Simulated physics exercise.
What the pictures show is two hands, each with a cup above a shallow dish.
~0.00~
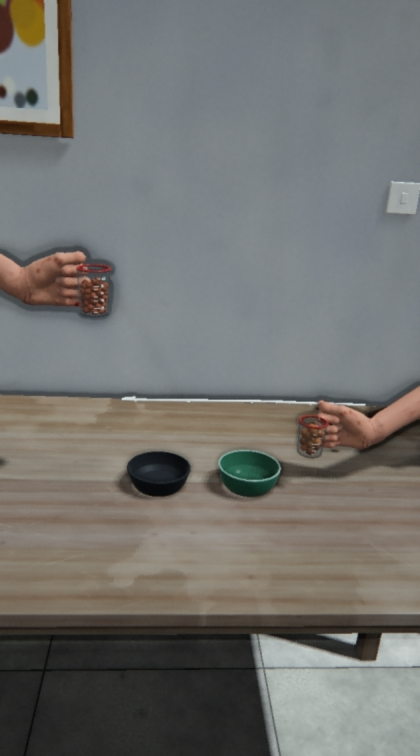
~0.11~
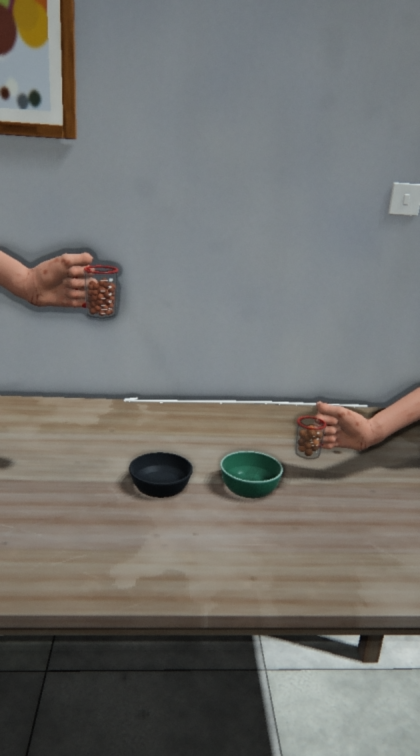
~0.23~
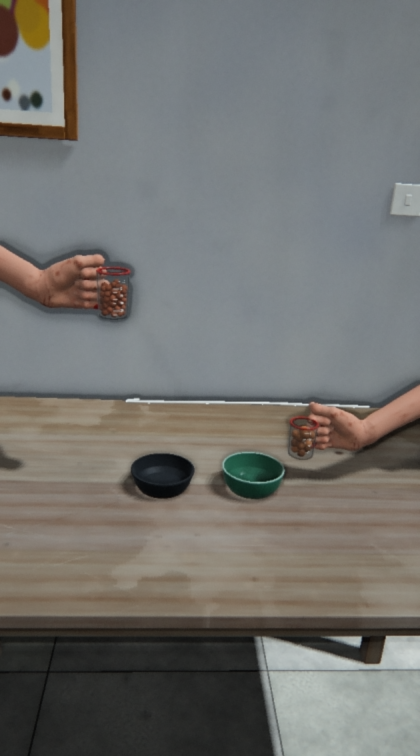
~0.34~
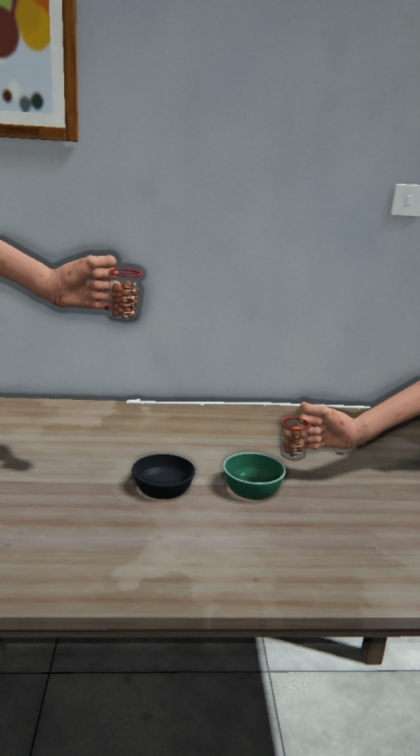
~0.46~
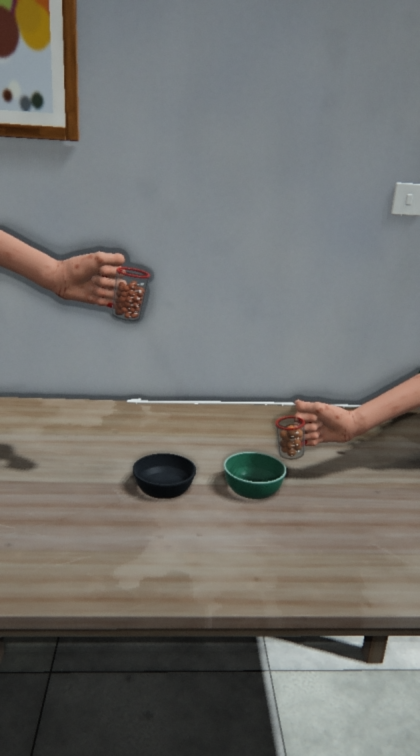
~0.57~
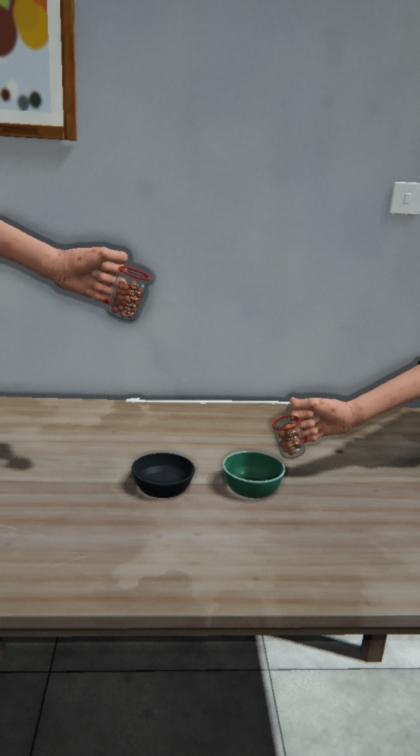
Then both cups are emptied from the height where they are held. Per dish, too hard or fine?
Left dish: Partial capture. Right dish: Full capture.
After 1.19 s, left, all still in the cup; right, all still in the cup.
After 1.73 s, left, nearly all still in the cup, a stray few in the air; right, nearly all still in the cup, a small part in the dish.
After 2.19 s, left, about half in the dish, a stray few outside the dish, about half in the air; right, all in the dish.
By the end (3.1 s), left, most in the dish, a small part outside the dish; right, all in the dish, none outside the dish.
